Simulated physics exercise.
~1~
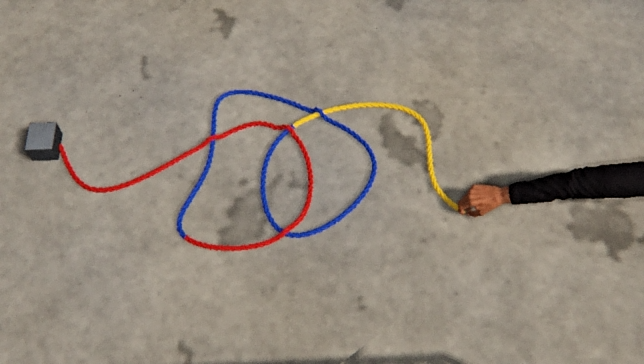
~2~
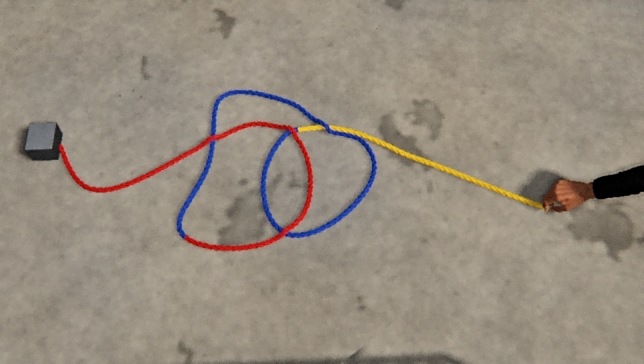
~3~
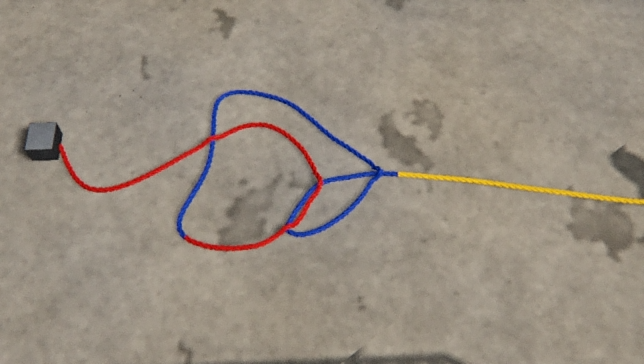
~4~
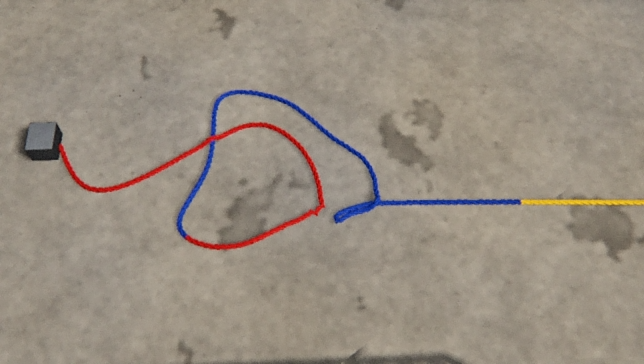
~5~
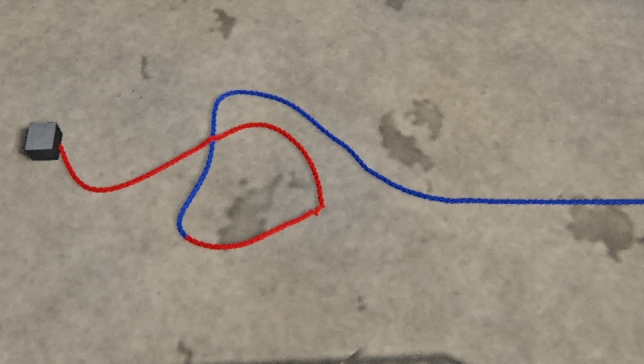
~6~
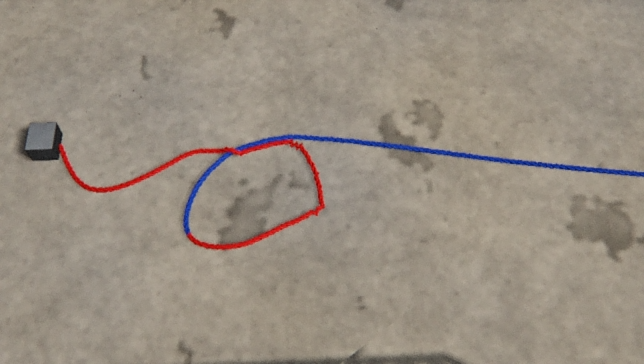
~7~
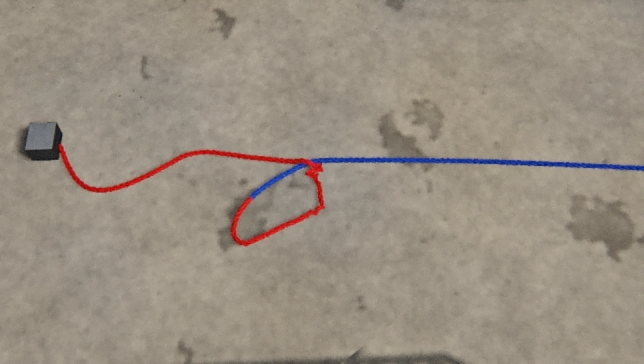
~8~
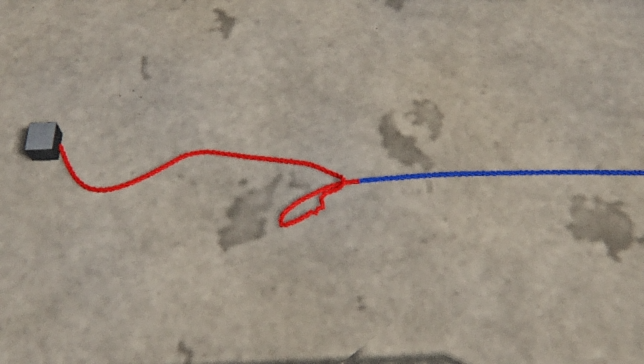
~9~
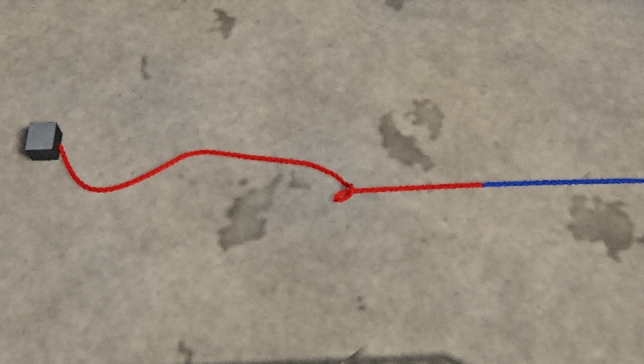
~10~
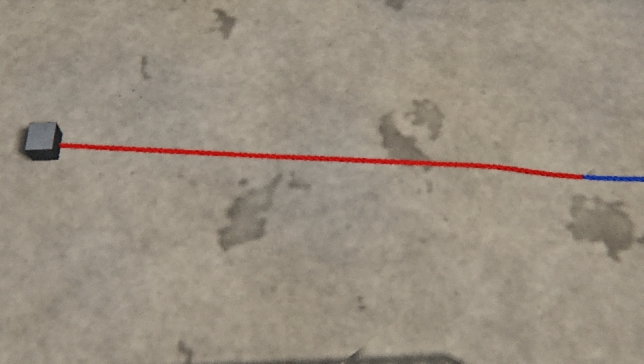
At the start, a rope dyed red, blue and yellow lies in overlapping loops on a stained concrete floor, its left end fixed to a small dark block and its yellow right end held by a hand in a black sleeve. The hand pulls the yellow end to the right and leaves view as that section draws taut. The blue loops tighten and slip open, sliding away to the right. The remaining red and blue loop then shrinks to a small red twist. Finally the twist opens, and the rope stretches almost straight from the block, red with blue at the right.
